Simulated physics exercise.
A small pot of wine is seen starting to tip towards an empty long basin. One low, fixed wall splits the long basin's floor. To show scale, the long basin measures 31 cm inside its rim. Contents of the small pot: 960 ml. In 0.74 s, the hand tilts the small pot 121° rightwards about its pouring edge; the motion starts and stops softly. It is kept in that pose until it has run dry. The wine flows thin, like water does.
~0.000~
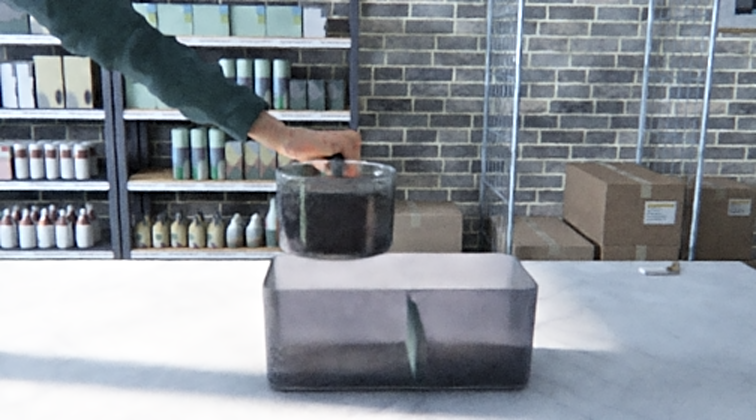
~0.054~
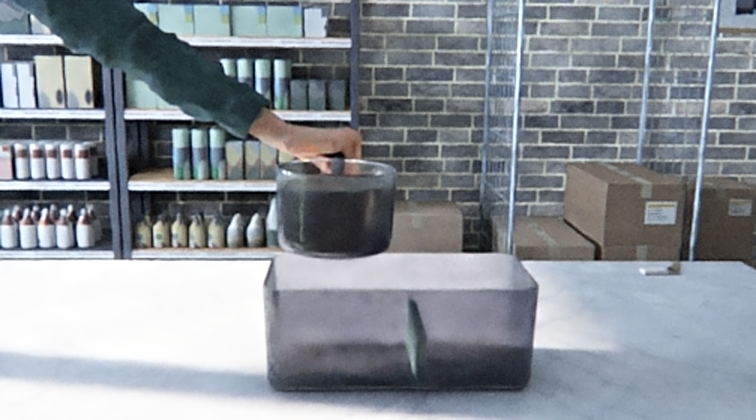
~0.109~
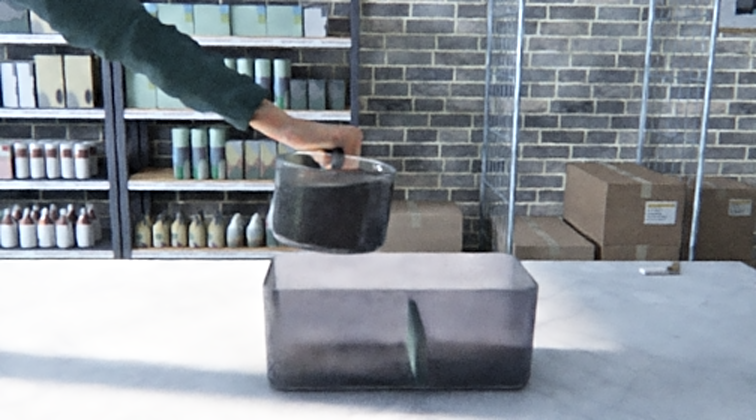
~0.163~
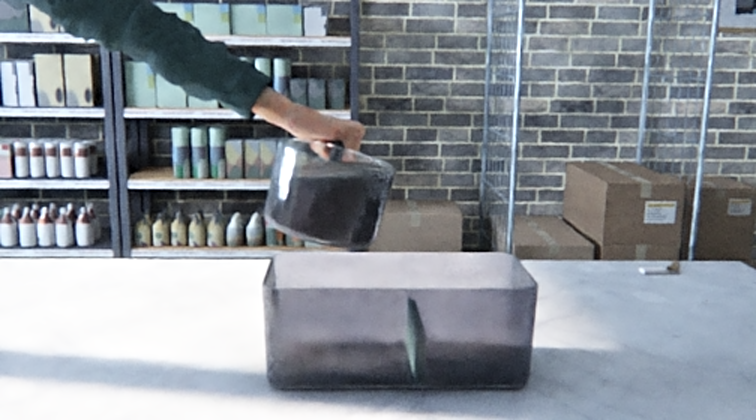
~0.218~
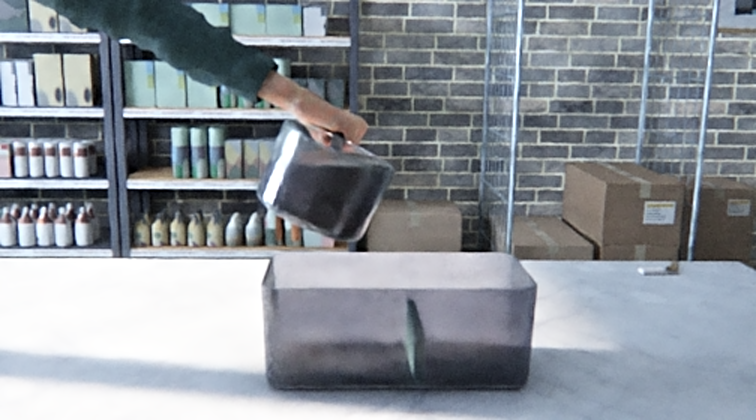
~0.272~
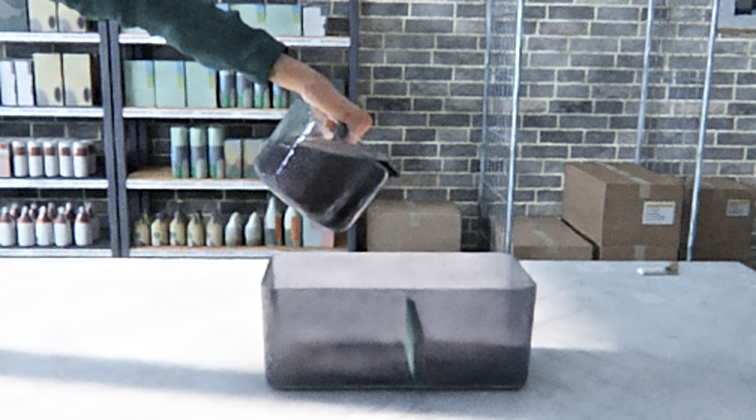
The video shows a hand in a dark green sleeve holding a small clear pot of dark liquid above a long see-through basin on a pale table, then steadily tilting the pot rightwards to a clear slant.
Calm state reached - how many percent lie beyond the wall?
58 percent, roughly.
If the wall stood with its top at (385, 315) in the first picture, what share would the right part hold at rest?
That would be about 65 in a hundred, I'd say.
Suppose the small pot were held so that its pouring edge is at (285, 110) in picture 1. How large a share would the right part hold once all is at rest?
Then I'd expect something near 35 per cent.
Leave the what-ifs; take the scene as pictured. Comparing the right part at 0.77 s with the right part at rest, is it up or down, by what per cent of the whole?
There is a drop of about 24.
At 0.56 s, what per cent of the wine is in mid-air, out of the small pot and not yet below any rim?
Roughly 48 %.
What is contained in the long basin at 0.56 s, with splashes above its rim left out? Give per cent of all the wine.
I reckon close to 12 percent of it.
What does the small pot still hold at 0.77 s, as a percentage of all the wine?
2 per cent or so.
Then, 0.56 s in, the tilt is 105° and 40 per cent is still to pour, 0 is left of the wall and 11 right of it.
Then, 0.77 s in, the tilt is 121° and 2 per cent is still to pour, 4 is left of the wall and 82 right of it.
Then, 1.00 s in, the tilt is 121° and 0 per cent is still to pour, 13 is left of the wall and 54 right of it.
Then, 1.24 s in, the tilt is 121° and 0 per cent is still to pour, 33 is left of the wall and 57 right of it.
Finally, 33 per cent lies left of the wall, 58 right of it and 10 outside.
